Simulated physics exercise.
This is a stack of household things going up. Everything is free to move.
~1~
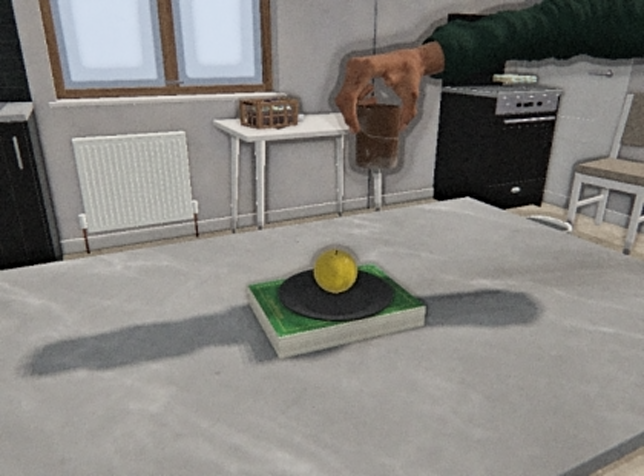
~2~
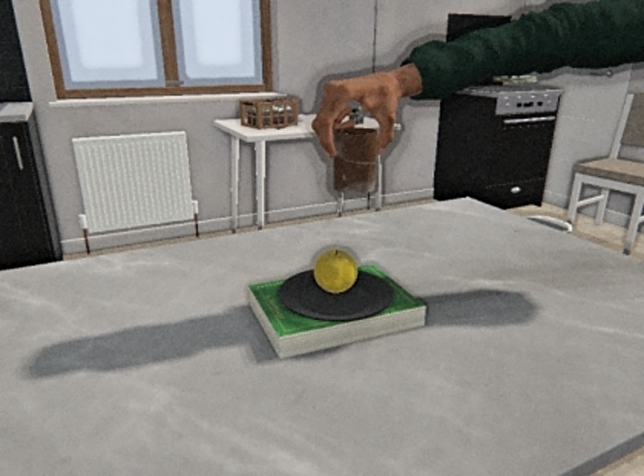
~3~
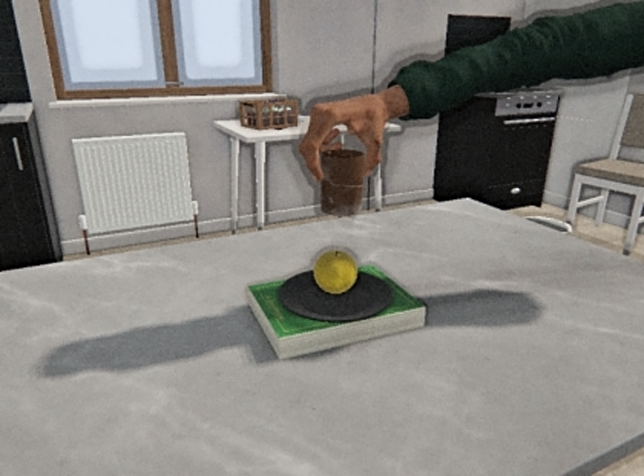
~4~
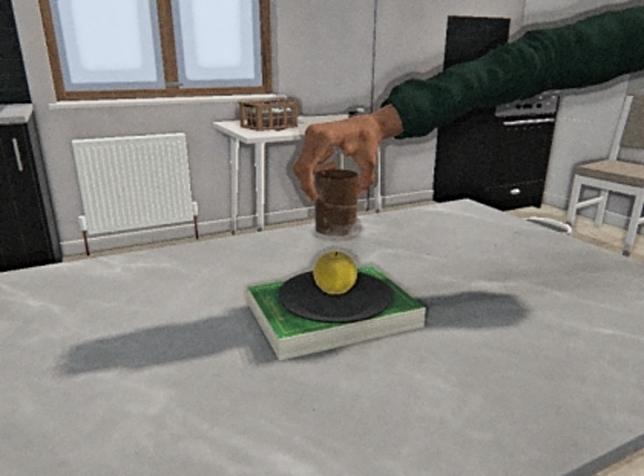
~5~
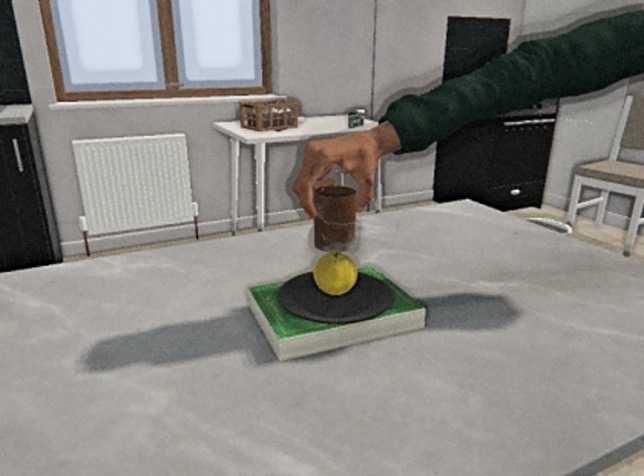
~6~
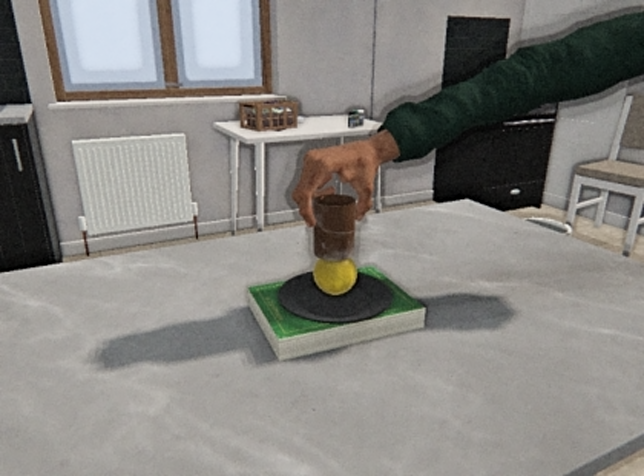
In a kitchen, a green-sleeved arm moving a brown cup leftward and down onto a yellow apple on a black plate and green book.
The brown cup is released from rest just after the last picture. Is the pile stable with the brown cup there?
As it turns out, it loses its balance.
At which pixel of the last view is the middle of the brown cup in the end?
At about (171, 342).
Then, 0.50 s on from there, brown cup turned 53° from how it was put near (306, 241).
Then, 0.70 s on from there, brown cup now fallen.
Then, 0.80 s on from there, things are still on the move.
Then, 1.70 s on from there, nothing new.
In the end, fallen, brown cup; the other 3 unmoved. At the end, from the last picture's camera, brown cup near (171, 342). The pile comes apart.
